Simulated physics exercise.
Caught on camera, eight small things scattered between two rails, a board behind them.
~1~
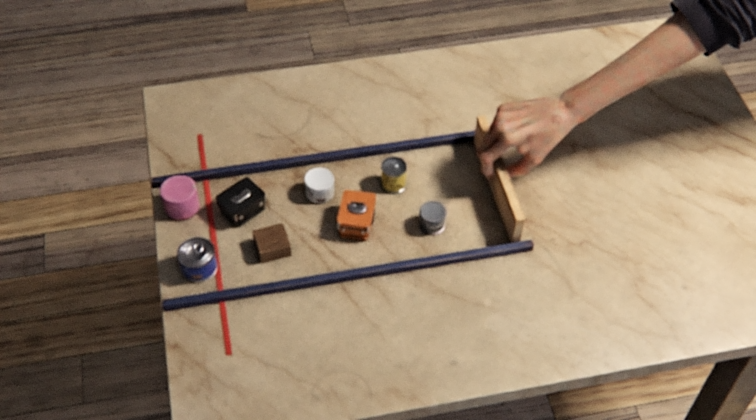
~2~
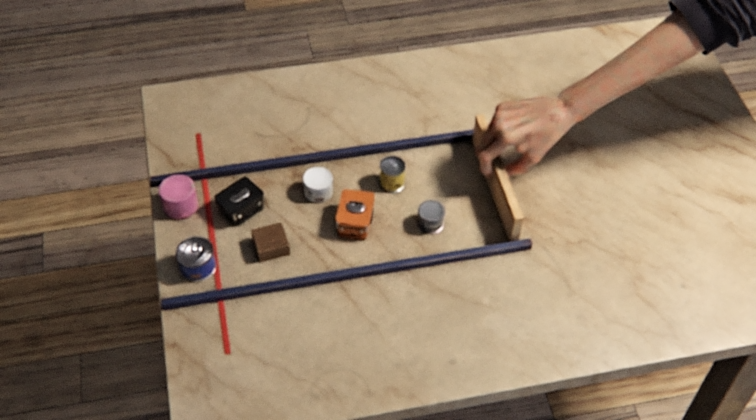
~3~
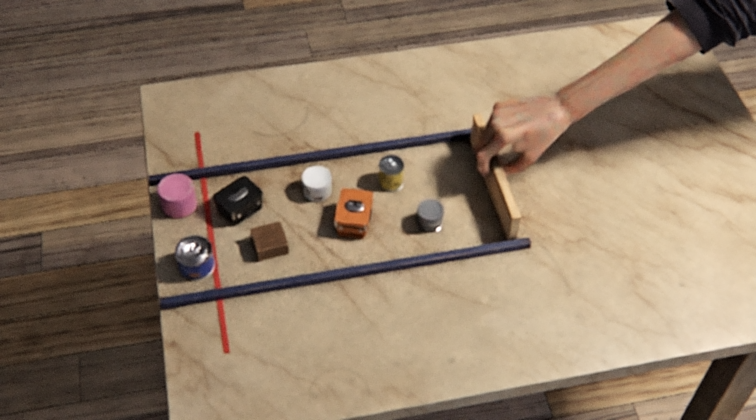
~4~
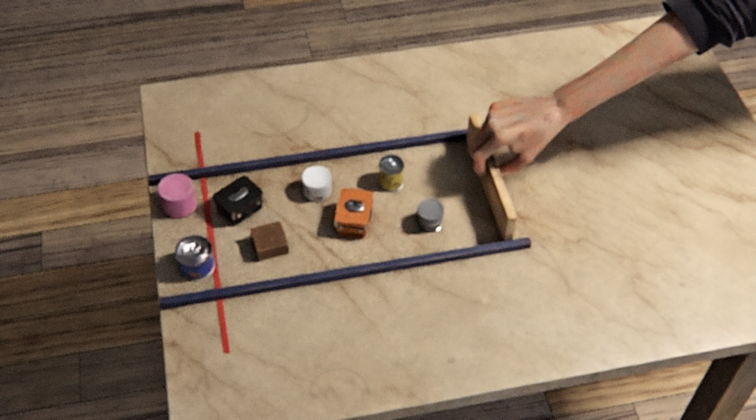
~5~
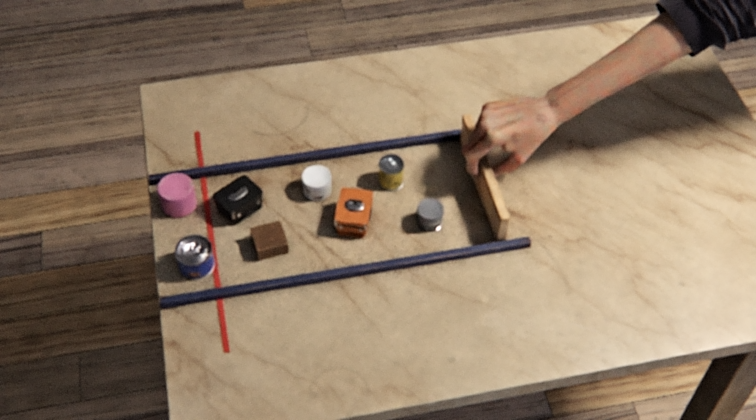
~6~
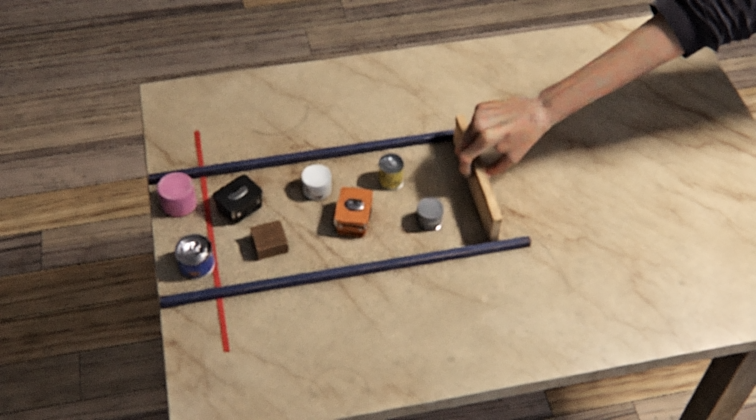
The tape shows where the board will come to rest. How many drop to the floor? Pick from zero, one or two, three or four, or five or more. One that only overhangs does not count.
Here the number that fall off is one or two.
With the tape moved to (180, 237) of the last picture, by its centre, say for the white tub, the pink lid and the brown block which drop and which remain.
The white tub remains up, the pink lid falls, the brown block stays on.
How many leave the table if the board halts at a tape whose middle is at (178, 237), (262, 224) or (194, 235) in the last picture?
Try by try, 4, 0 and 3.
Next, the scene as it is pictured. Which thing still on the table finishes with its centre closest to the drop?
It is the blue tin.
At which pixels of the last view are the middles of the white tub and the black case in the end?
First (189, 183), then (157, 216).
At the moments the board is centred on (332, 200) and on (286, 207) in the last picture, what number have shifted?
4 and 6.
Soon after, none off yet; pink lid at rest near (177, 195); blue tin at rest near (195, 257); black case at rest near (239, 200).
After that, none off yet; pink lid at rest near (177, 195); blue tin at rest near (195, 257); black case at rest near (237, 201).
In the end, the number that fall off is one or two; gone, pink lid.
